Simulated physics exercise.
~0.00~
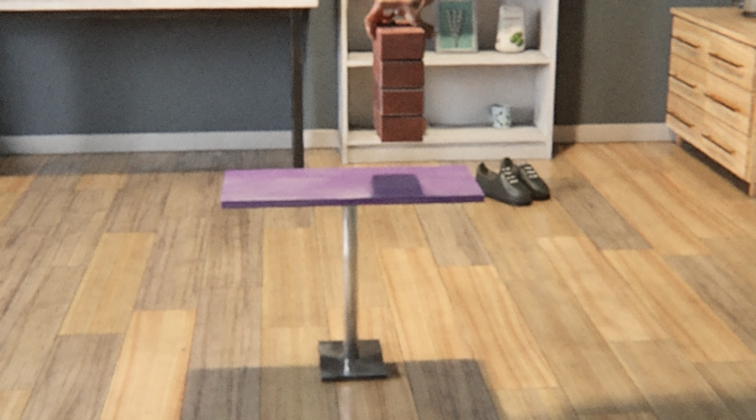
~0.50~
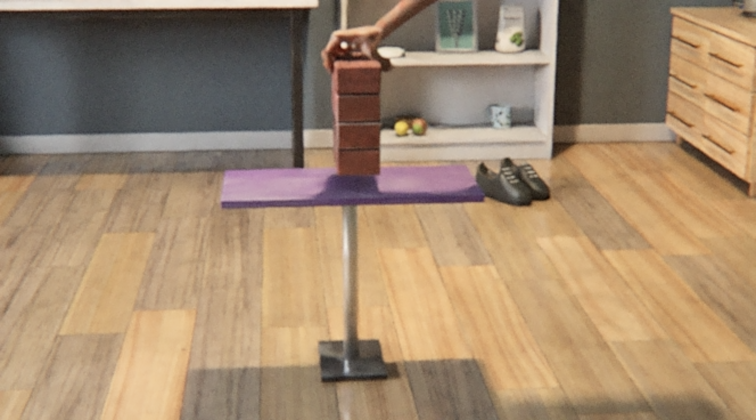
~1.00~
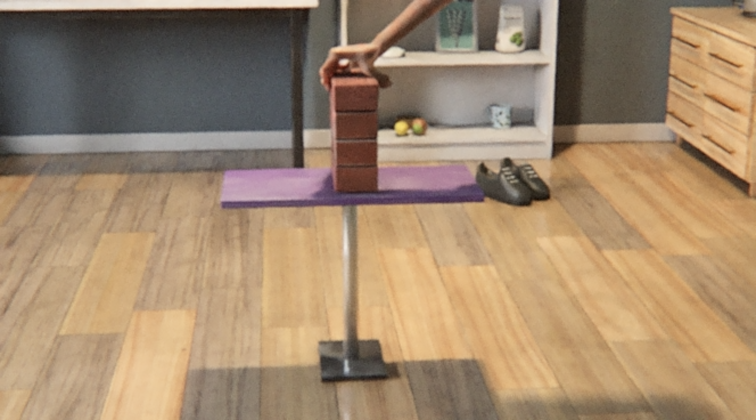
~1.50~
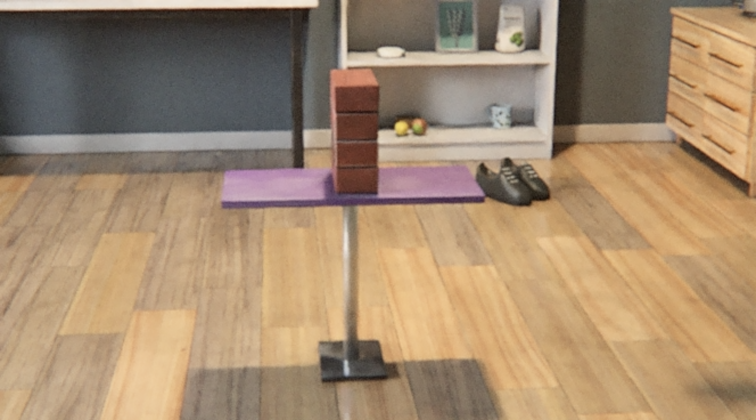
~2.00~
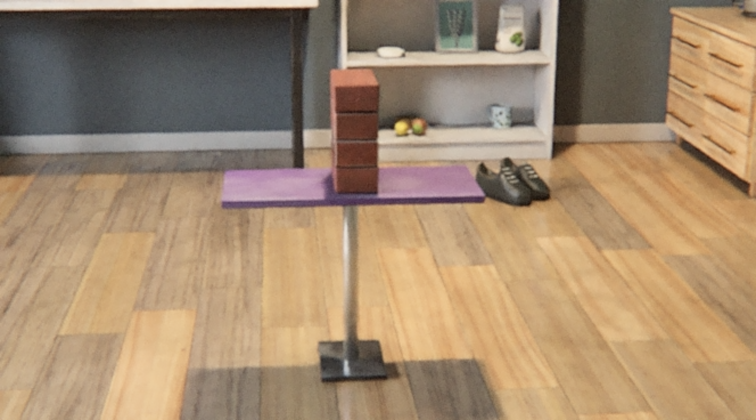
A hand reaches in from the top, gripping a stack of four reddish-brown bricks above a slim stand with a purple top, a thin metal pole and a dark square foot. The still view looks across a wood-floored room, with a white shelf behind, dark shoes to the right and a wooden drawer unit at the far right. The hand moves the bricks left and down, then lowers them onto the purple top near its middle. It lets go and withdraws from view. The bricks stay stacked, and the stand remains level and upright.
